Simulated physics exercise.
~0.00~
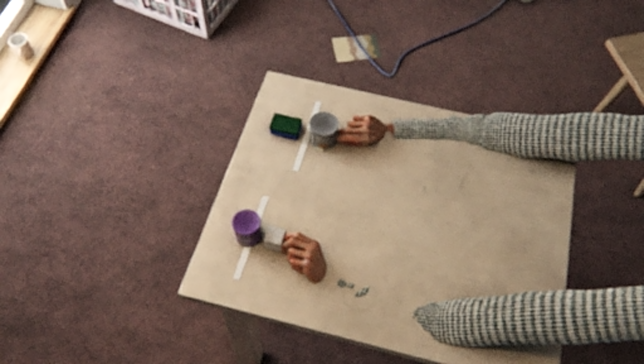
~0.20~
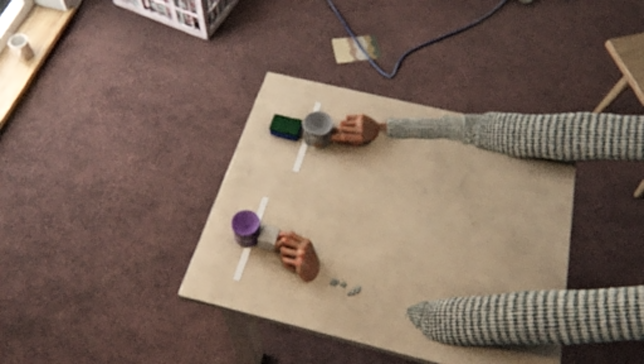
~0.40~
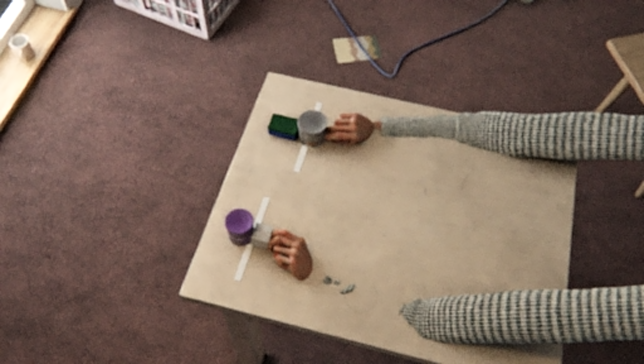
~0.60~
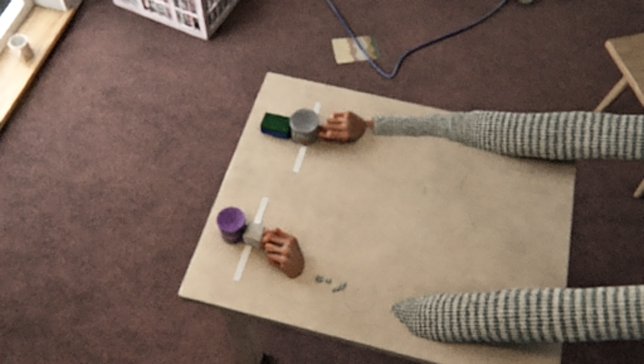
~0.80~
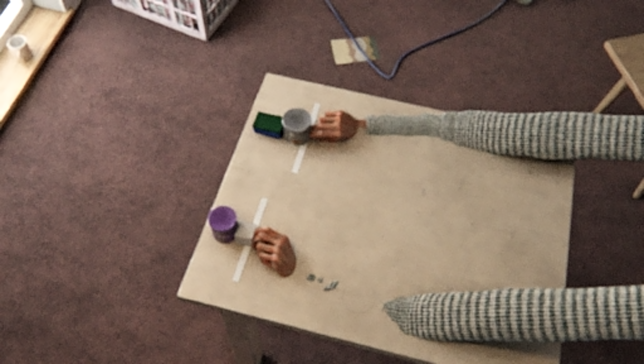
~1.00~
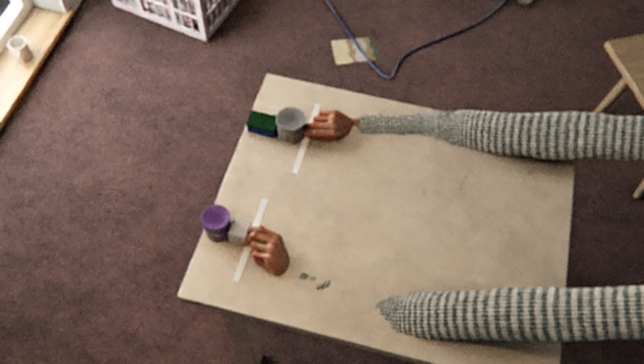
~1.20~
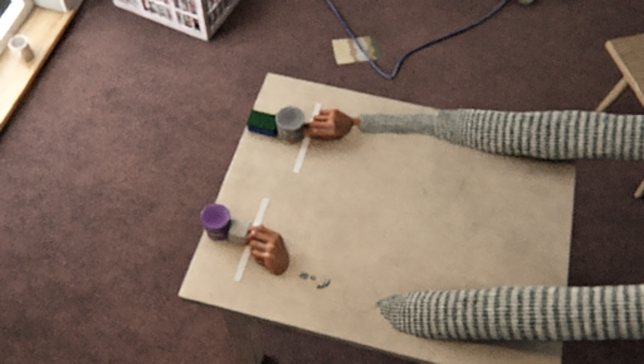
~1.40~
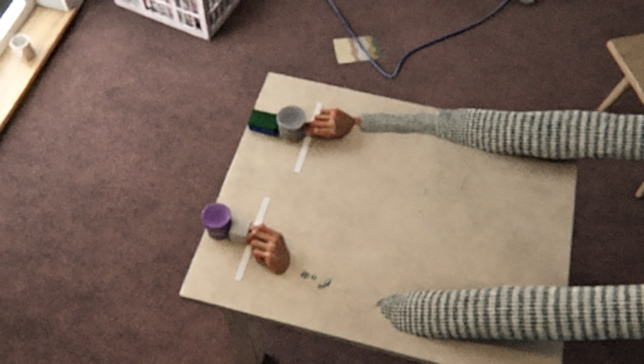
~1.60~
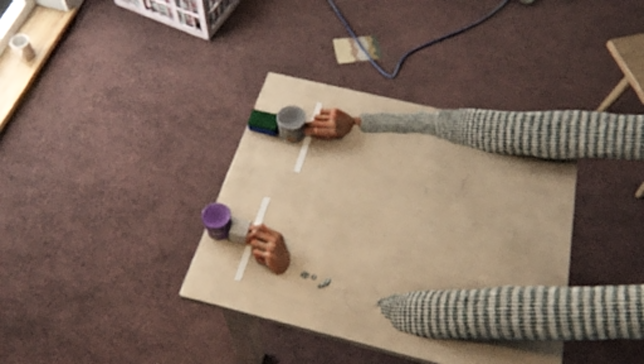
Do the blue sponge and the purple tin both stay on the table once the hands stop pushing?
Yes, the blue sponge stays on the table, and the purple tin stays on the table as well.
Two hands push a grey tin and a small white block leftward across a table, moving a blue sponge and a purple tin ahead of them past strips of tape, then stop with both the sponge and purple tin still on the tabletop near its left edge.
